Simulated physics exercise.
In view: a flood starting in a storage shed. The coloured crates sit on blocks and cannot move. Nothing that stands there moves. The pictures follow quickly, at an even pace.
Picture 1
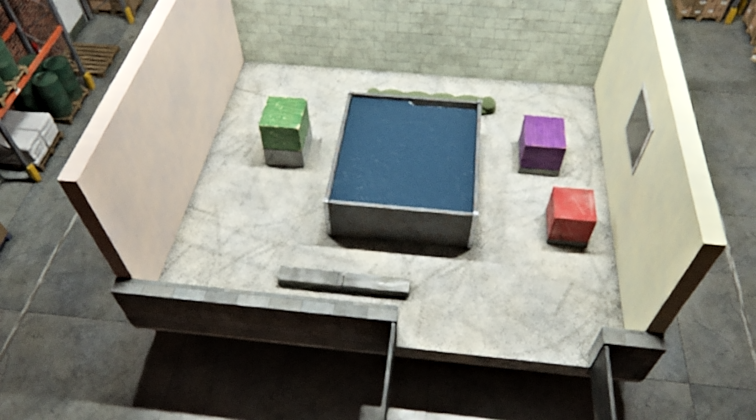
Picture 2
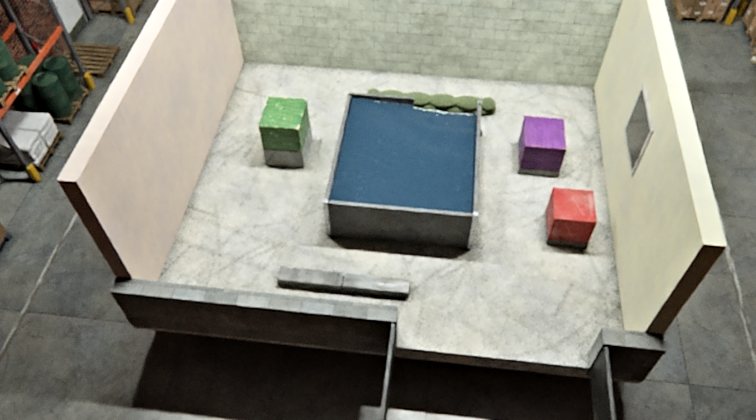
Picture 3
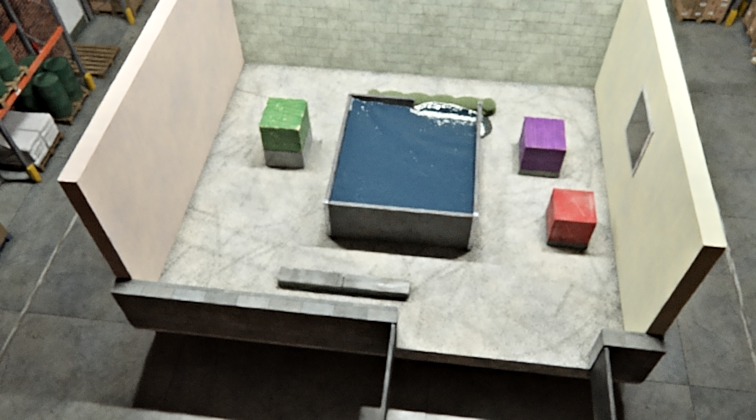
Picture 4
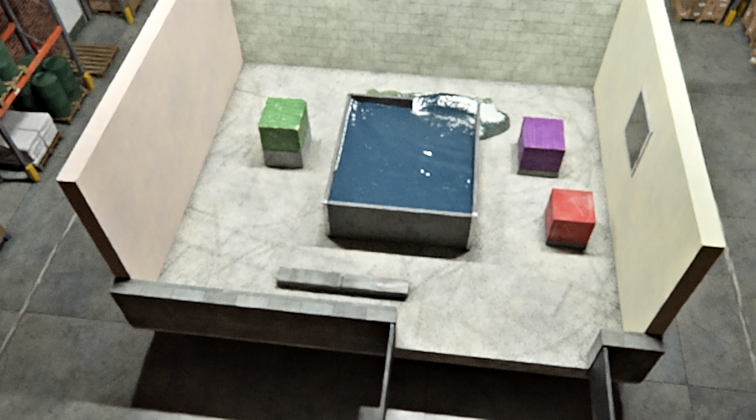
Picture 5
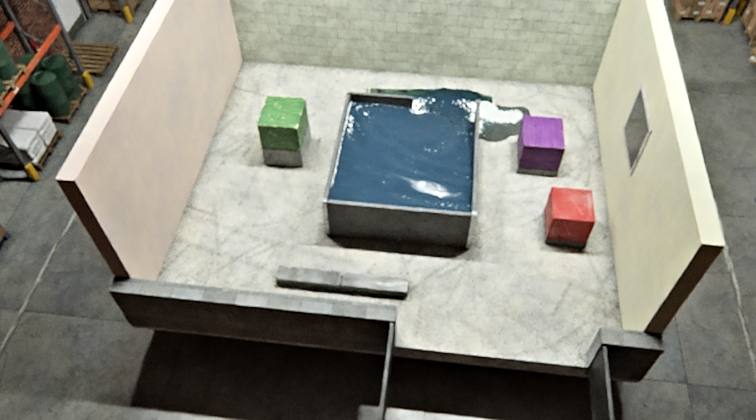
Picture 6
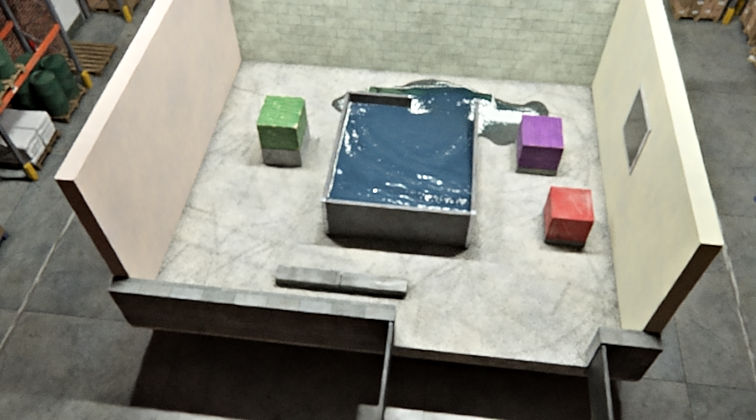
In a storage shed, water pours from an open tank's far side and spreads across the floor.
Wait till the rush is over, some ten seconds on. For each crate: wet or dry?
One by one: The green crate escapes dry; the red crate is wetted; the purple crate is wetted.
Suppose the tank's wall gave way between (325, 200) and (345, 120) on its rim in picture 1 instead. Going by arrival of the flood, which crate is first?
I say the green crate.
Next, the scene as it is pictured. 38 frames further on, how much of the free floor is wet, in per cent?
Roughly 85 per cent.
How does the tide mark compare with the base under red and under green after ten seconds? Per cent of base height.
In turn 230 and 50 per cent.
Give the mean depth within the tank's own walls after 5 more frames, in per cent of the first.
About 74 per cent.
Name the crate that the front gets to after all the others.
That is the one in red.
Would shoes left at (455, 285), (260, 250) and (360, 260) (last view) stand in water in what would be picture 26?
In turn: Free of water, no water, clear.
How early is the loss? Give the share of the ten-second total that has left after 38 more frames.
Near 20 in a hundred.
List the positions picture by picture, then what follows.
The open tank at (407, 152) is whole and still, in the first frame.
The front is at a hidden place, out from the gap on the open tank's far side, in the second frame.
Water pours out on the open tank's far side and has run to (484, 118), in the third frame.
Water pours out on the open tank's far side and has run to a hidden place, in the fourth frame.
Water pours out on the open tank's far side and has run to a hidden place, in the fifth frame.
Water pours out on the open tank's far side and has run to (336, 104), in the sixth frame.
A moment on, water covers 30 % of the floor; the green crate water round its plinth, the red crate not reached, the purple crate water round its plinth.
Next, water covers 40 % of the floor; the green crate water round its plinth, the red crate water round its plinth, the purple crate water round its plinth.
Then, water covers 55 % of the floor; the green crate water round its plinth, the red crate water round its plinth, the purple crate water round its plinth.
Later, water covers 85 % of the floor; the green crate water round its plinth, the red crate water round its plinth, the purple crate water round its plinth.
In the end, water covers 95 % of the floor; the green crate stayed above the water, the red crate was topped, the purple crate was topped.
